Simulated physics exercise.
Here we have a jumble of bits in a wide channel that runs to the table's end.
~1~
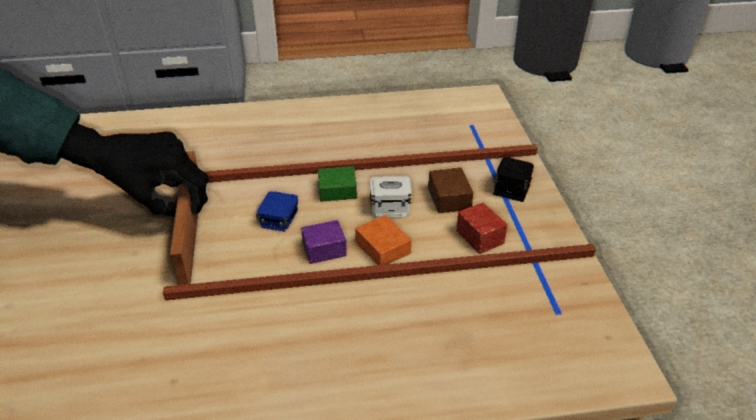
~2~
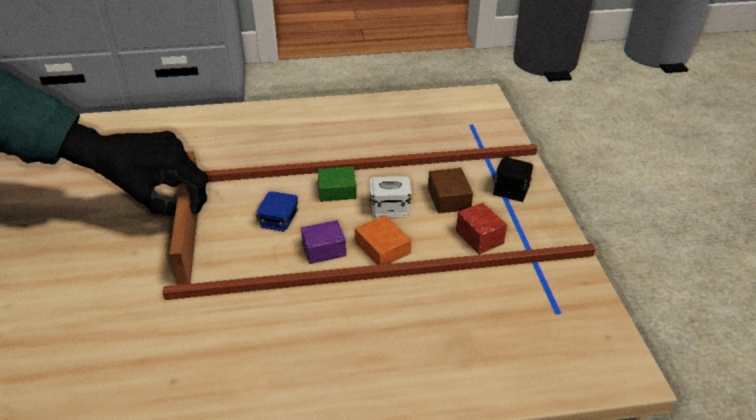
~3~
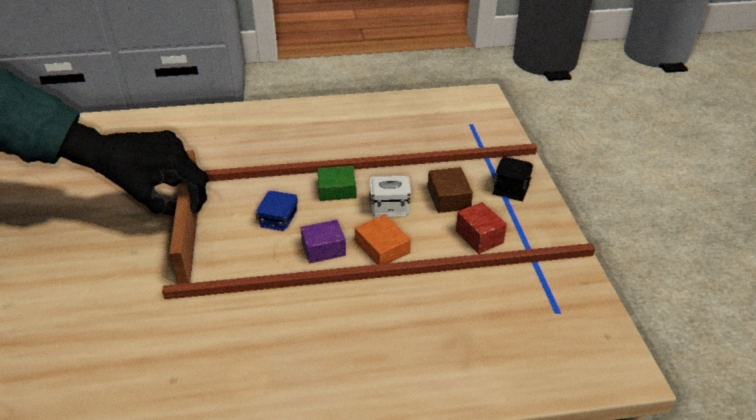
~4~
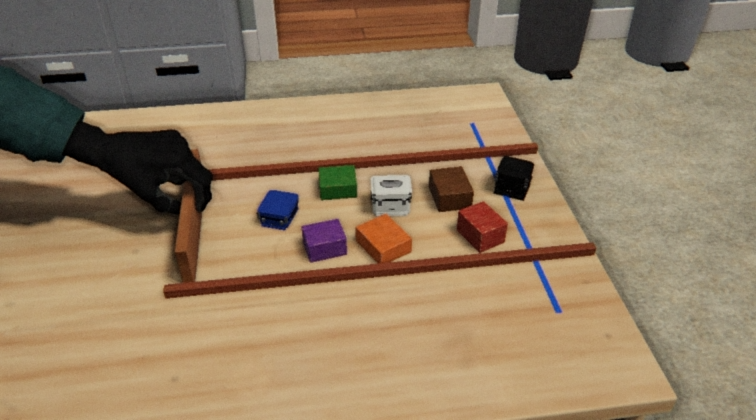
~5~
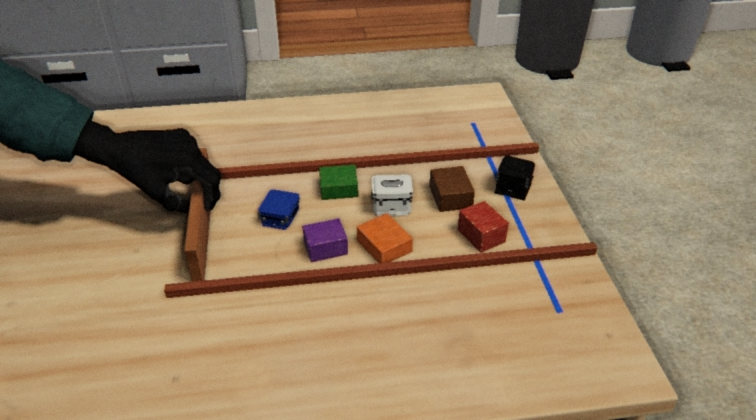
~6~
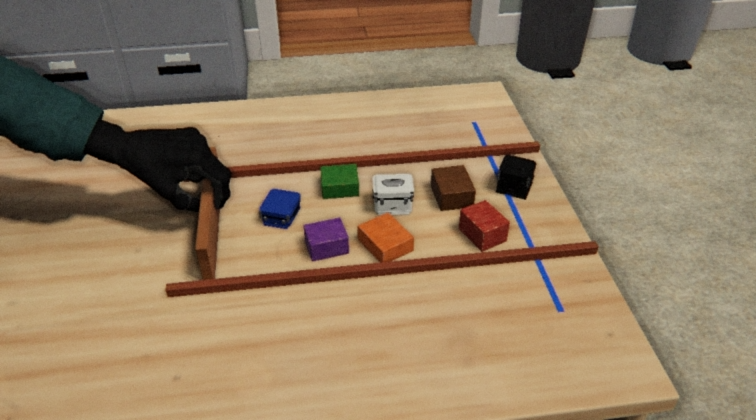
We see a gloved hand holding an upright board at the left of a channel scattered with small coloured blocks and cases, with blue tape across its right side. The hand slides the board slightly right, without touching the pieces.
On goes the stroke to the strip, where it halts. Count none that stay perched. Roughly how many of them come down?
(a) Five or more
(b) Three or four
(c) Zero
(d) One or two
Answer: B.
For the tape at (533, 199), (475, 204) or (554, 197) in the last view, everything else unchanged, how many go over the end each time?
5, 1, 8.
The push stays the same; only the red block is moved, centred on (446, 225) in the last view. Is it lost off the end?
Well, this time it drops away.
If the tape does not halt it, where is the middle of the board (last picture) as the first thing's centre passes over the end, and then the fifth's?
At (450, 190) for the first, at (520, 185) for the fifth.
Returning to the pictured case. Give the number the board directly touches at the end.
In total, 3.
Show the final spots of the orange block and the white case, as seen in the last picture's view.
Near (580, 222) and (556, 179).
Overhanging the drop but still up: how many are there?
I make it 2.
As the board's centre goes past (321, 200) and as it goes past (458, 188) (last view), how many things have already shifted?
Moved so far: 4, later 8.
Soon after, none off yet; black case at rest near (516, 177); red block at rest near (484, 225); brown block at rest near (453, 187).
After that, none off yet; black case displaced about its own width near (537, 174); red block displaced about its own width near (523, 223); brown block displaced about its own width near (505, 183).
In the end, the number that fall off is three or four; gone, brown block, red block and black case.
